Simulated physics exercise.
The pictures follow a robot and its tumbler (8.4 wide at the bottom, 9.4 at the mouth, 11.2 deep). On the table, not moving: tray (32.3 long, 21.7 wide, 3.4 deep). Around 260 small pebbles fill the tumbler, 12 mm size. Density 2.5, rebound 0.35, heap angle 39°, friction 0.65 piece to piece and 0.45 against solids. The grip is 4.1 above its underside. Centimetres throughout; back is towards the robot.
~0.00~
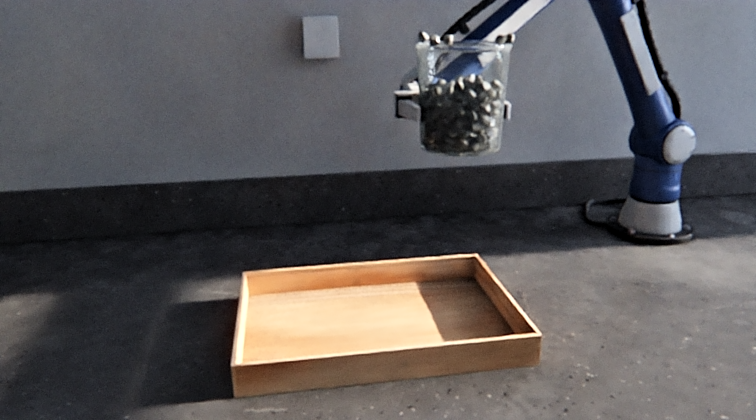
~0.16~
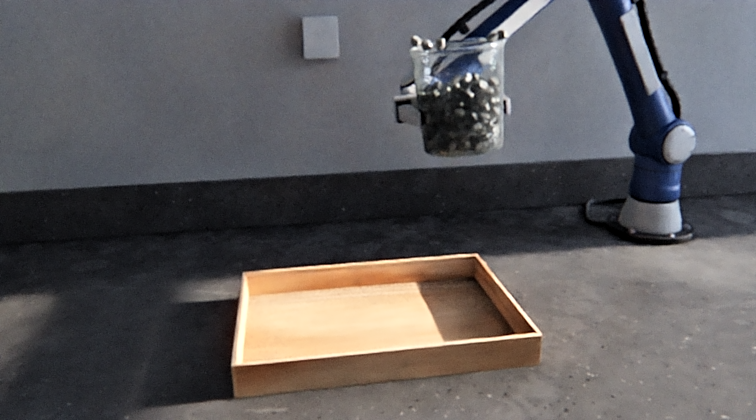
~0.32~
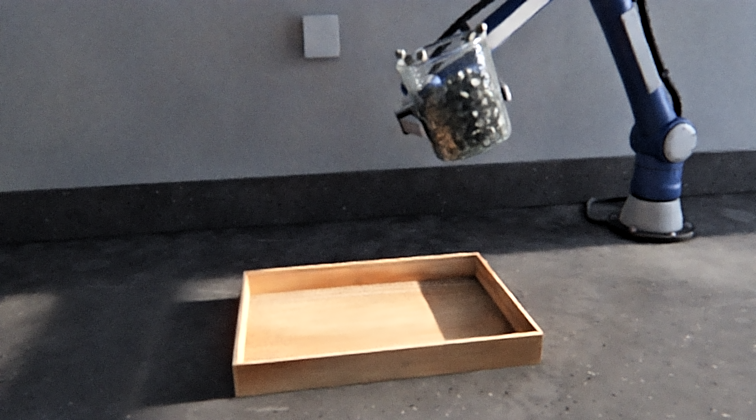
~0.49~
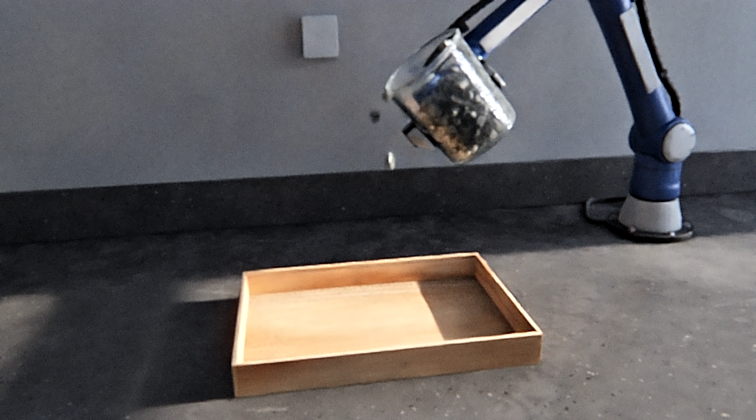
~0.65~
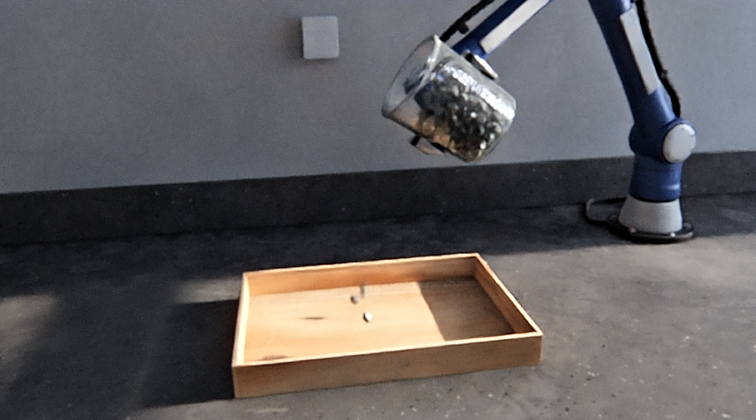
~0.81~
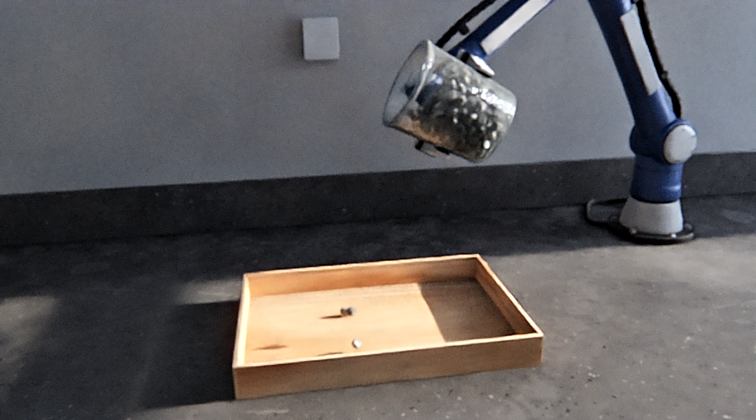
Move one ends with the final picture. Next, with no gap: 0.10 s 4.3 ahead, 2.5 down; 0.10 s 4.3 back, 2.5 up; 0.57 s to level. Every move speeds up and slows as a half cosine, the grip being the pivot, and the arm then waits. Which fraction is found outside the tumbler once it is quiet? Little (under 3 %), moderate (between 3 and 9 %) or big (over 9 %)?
Share outside the tumbler: Moderate (between 3 and 9 %).
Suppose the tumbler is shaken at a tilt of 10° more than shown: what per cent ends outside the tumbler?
Some 10 per cent.
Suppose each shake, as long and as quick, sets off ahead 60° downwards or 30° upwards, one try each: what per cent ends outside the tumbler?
About 0 and 40 per cent.
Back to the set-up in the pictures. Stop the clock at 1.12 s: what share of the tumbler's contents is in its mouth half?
About 30 per cent.
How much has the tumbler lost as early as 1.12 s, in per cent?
Near 5 per cent so far.
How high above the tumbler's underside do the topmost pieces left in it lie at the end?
About 10.5 cm.
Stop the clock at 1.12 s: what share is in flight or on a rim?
Some 4 per cent.
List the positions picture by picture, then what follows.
The first frame shows the tumbler middle at (462, 98), level; upper third of the load around (463, 90), from x 425 to 510, top at y 35; 262 in the tumbler.
The second frame shows the tumbler middle at (460, 98), tilted 6° forward; upper third of the load around (463, 90), from x 415 to 500, top at y 35.
The third frame shows the tumbler middle at (457, 98), tilted 21° forward; upper third of the load around (462, 89), from x 400 to 500, top at y 30.
The fourth frame shows the tumbler middle at (453, 101), tilted 41° forward; upper third of the load around (461, 92), from x 375 to 505, top at y 45; 259 in the tumbler, 3 in flight or on a rim.
The fifth frame shows the tumbler middle at (450, 104), tilted 56° forward; upper third of the load around (462, 92), from x 355 to 505, top at y 65; 259 in the tumbler, 3 in the tray.
The sixth frame shows the tumbler middle at (450, 107), tilted 62° forward; upper third of the load around (463, 95), from x 345 to 505, top at y 70; 259 in the tumbler, 3 in the tray.
After 1.12 s, tilted 57° forward, highest piece 30 above the table; 247 in the tumbler, 4 in the tray, 11 in flight or on a rim.
After 1.43 s, tilted 11° forward, highest piece 32 above the table; 247 in the tumbler, 14 in the tray, 1 on the table or floor.
After 1.78 s, level, highest piece 33 above the table; 247 in the tumbler, 14 in the tray, 1 on the table or floor.
After 2.83 s, level, highest piece 33 above the table; 247 in the tumbler, 14 in the tray, 1 on the table or floor.
In the end, 247 in the tumbler, 14 in the tray, 1 on the table or floor. That is 6 % outside the tumbler.
